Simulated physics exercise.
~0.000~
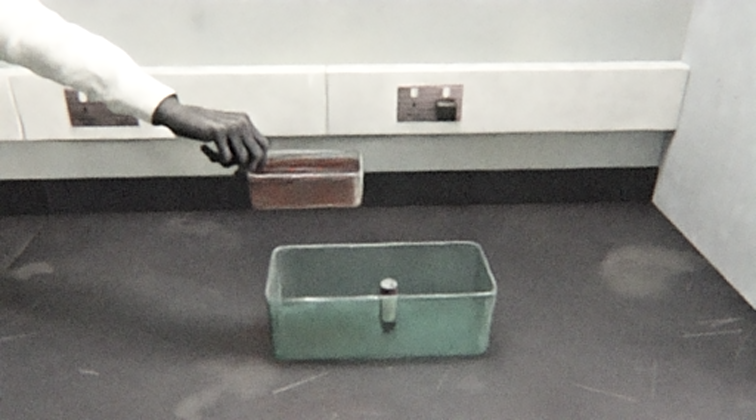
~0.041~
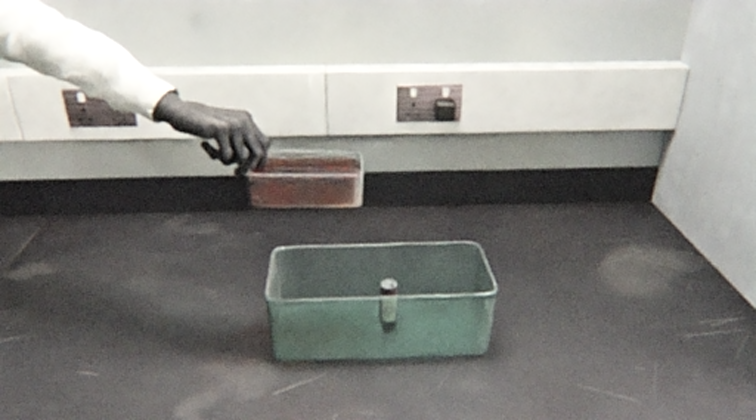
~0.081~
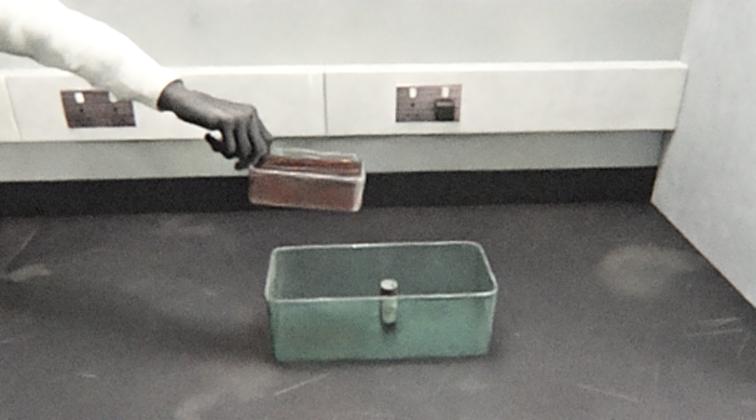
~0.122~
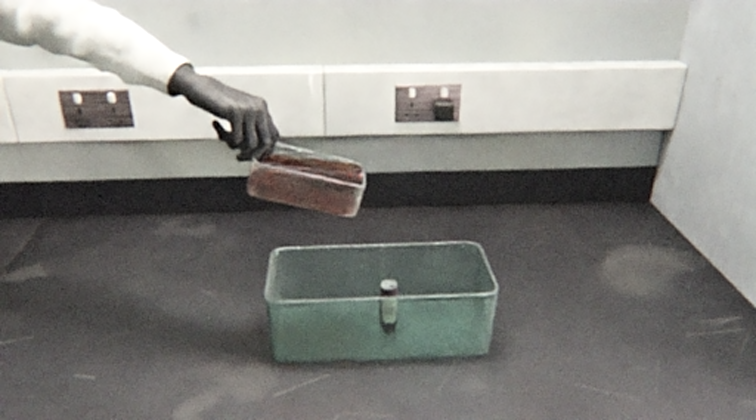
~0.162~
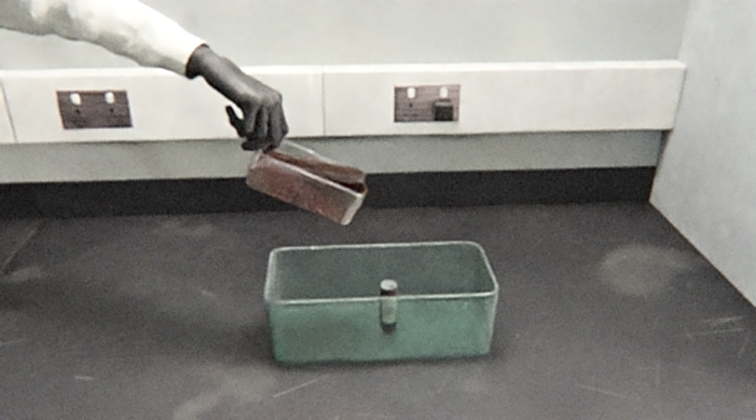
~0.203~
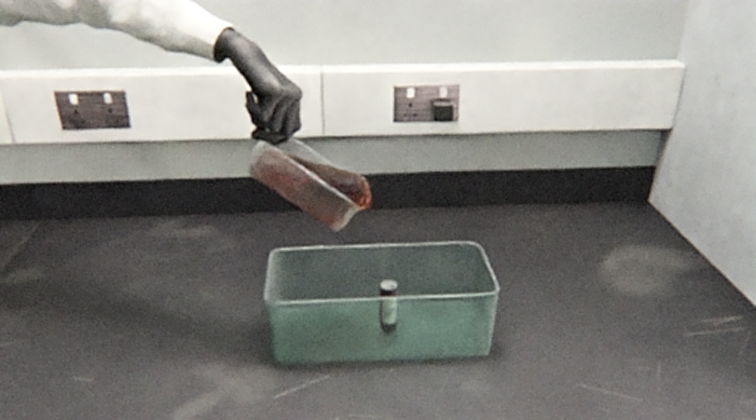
The clip shows a dark hand in a white sleeve holding a small clear tub of reddish-brown liquid above a green oblong basin on a dark work surface, then steadily tilting the tub rightwards, its right end dipping.
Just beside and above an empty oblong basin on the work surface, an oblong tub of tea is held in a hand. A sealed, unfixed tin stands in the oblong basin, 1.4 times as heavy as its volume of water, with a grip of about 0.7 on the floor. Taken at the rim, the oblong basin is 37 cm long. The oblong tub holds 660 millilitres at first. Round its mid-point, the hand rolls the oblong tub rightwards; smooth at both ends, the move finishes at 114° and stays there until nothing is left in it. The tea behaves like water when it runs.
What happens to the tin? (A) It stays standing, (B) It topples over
It stays standing (A).
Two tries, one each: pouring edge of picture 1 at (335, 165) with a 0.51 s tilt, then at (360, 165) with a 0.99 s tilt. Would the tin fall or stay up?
Try 1: Tipped over; try 2: Still standing.
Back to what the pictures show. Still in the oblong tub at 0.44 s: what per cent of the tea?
Portion remaining: Approx. 10 per cent.
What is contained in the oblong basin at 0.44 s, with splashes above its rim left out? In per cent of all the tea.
About 58 per cent.
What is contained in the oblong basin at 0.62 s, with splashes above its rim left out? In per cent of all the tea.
Roughly 92 %.
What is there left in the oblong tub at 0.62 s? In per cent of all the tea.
2 in a hundred, give or take.
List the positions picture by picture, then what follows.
In the first picture, it leans 0°; its right rim is at (361, 163); the tea meets the walls at (253, 168) and (360, 166); the oblong basin's rim runs from (270, 273) to (488, 267); the tin's top is at (389, 286).
In the second picture, it leans 2°; its right rim is at (362, 164); the tea meets the walls at (253, 167) and (360, 166).
In the third picture, it leans 7°; its right rim is at (363, 169); the tea meets the walls at (254, 164) and (361, 169).
In the fourth picture, it leans 15°; its right rim is at (364, 176); the tea meets the walls at (254, 162) and (363, 172).
In the fifth picture, it leans 26°; its right rim is at (363, 186); the tea meets the walls at (253, 159) and (353, 177); 4 per cent is over the edge.
In the sixth picture, it leans 39°; its right rim is at (359, 197); the tea meets the walls at (253, 155) and (341, 177); 11 per cent is over the edge.
By 0.44 s the tilt is 109° and 9 per cent is still to pour; the tin stands where it began.
By 0.62 s the tilt is 114° and 2 per cent is still to pour; the tin stands where it began.
By 0.81 s the tilt is 114° and 0 per cent is still to pour; the tin stands where it began.
By 1.01 s the tilt is 114° and 0 per cent is still to pour; the tin stands where it began.
At rest the tin stands where it began.
